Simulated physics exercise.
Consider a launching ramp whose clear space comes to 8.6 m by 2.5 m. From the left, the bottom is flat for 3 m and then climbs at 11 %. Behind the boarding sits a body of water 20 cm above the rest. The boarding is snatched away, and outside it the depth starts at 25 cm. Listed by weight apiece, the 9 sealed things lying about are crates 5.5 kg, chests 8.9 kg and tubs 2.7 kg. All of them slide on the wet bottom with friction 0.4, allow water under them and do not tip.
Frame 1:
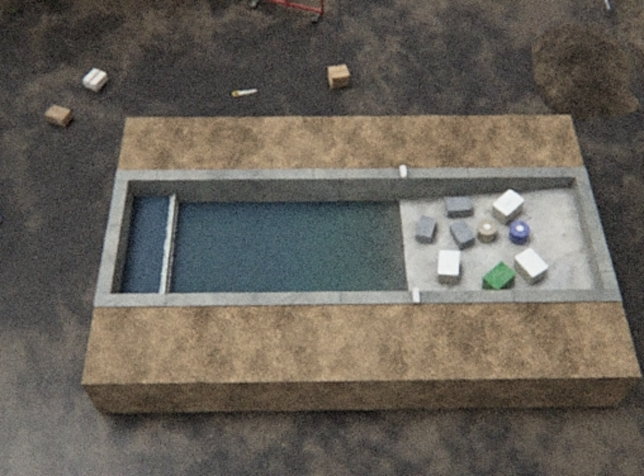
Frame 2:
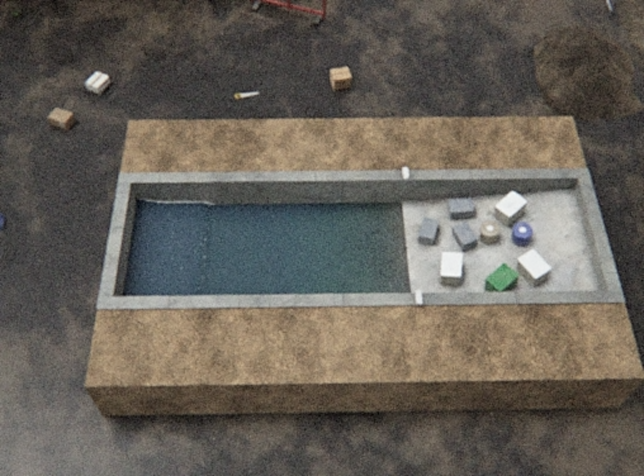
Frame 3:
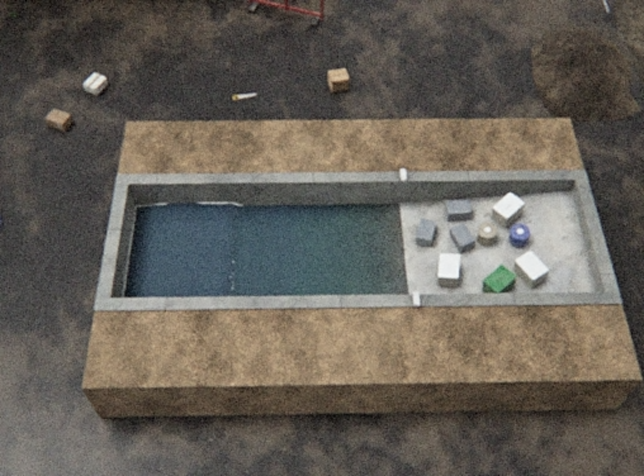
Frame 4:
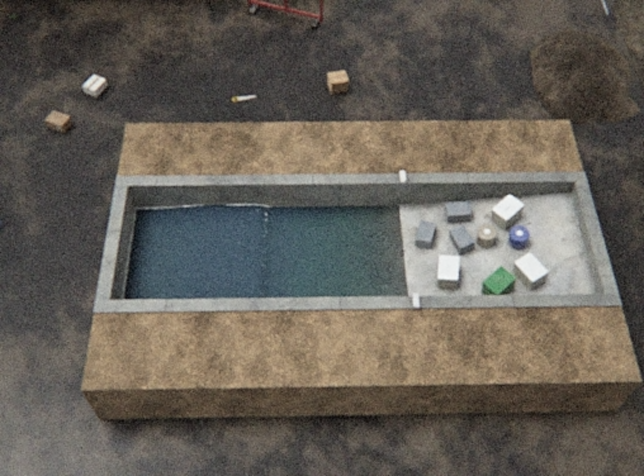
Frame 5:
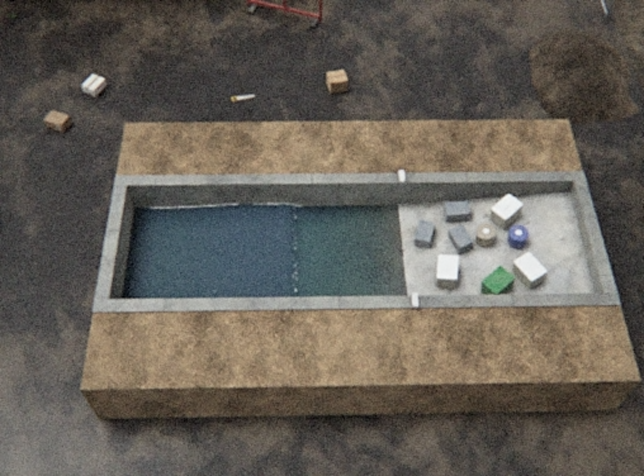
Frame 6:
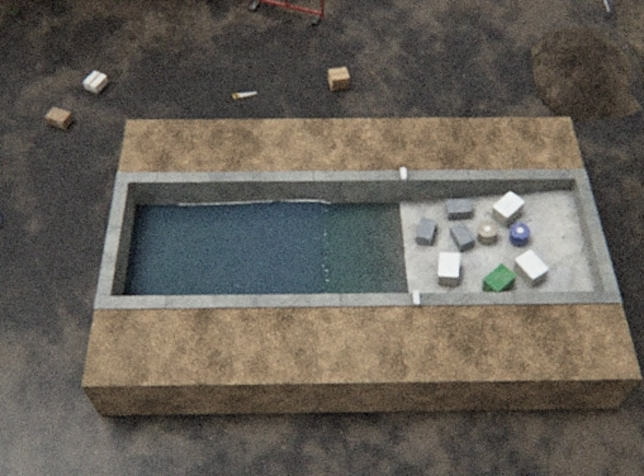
A long concrete basin loses its left divider, and a low ripple crosses the water rightward.
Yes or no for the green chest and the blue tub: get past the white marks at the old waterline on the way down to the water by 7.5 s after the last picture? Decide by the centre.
Lab note - green chest short of the marks, then blue tub short of the marks.
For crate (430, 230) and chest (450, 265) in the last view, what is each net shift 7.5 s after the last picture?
Net displacement, in order: 50 cm; 20 cm.
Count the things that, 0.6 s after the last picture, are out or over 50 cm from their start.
By my tally, 0.
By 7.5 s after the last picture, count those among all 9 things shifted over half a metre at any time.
The total is 1.
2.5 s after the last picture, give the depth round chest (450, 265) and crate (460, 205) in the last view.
Depth approx. 4 cm / 3 cm.
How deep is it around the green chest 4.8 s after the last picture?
Depth: About 1 cm.
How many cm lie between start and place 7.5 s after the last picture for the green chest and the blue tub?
Around 0 cm for the first and around 0 cm for the second.
Then, 0.6 s after the last picture the green chest is near (502, 277), 0.0 m from its start, aground; the blue tub is near (522, 230), 0.0 m from its start, aground; 0 of 9 are over the mark; 0 afloat.
Then, 2.5 s after the last picture the green chest is near (502, 277), 0.0 m from its start, aground; the blue tub is near (522, 230), 0.0 m from its start, aground; 0 of 9 are over the mark; 1 afloat.
Then, 4.8 s after the last picture the green chest is near (502, 277), 0.0 m from its start, aground; the blue tub is near (522, 230), 0.0 m from its start, aground; 1 of 9 are over the mark; 0 afloat.
Then, 7.5 s after the last picture the green chest is near (502, 277), 0.0 m from its start, aground; the blue tub is near (522, 230), 0.0 m from its start, aground; 1 of 9 are over the mark; 0 afloat.
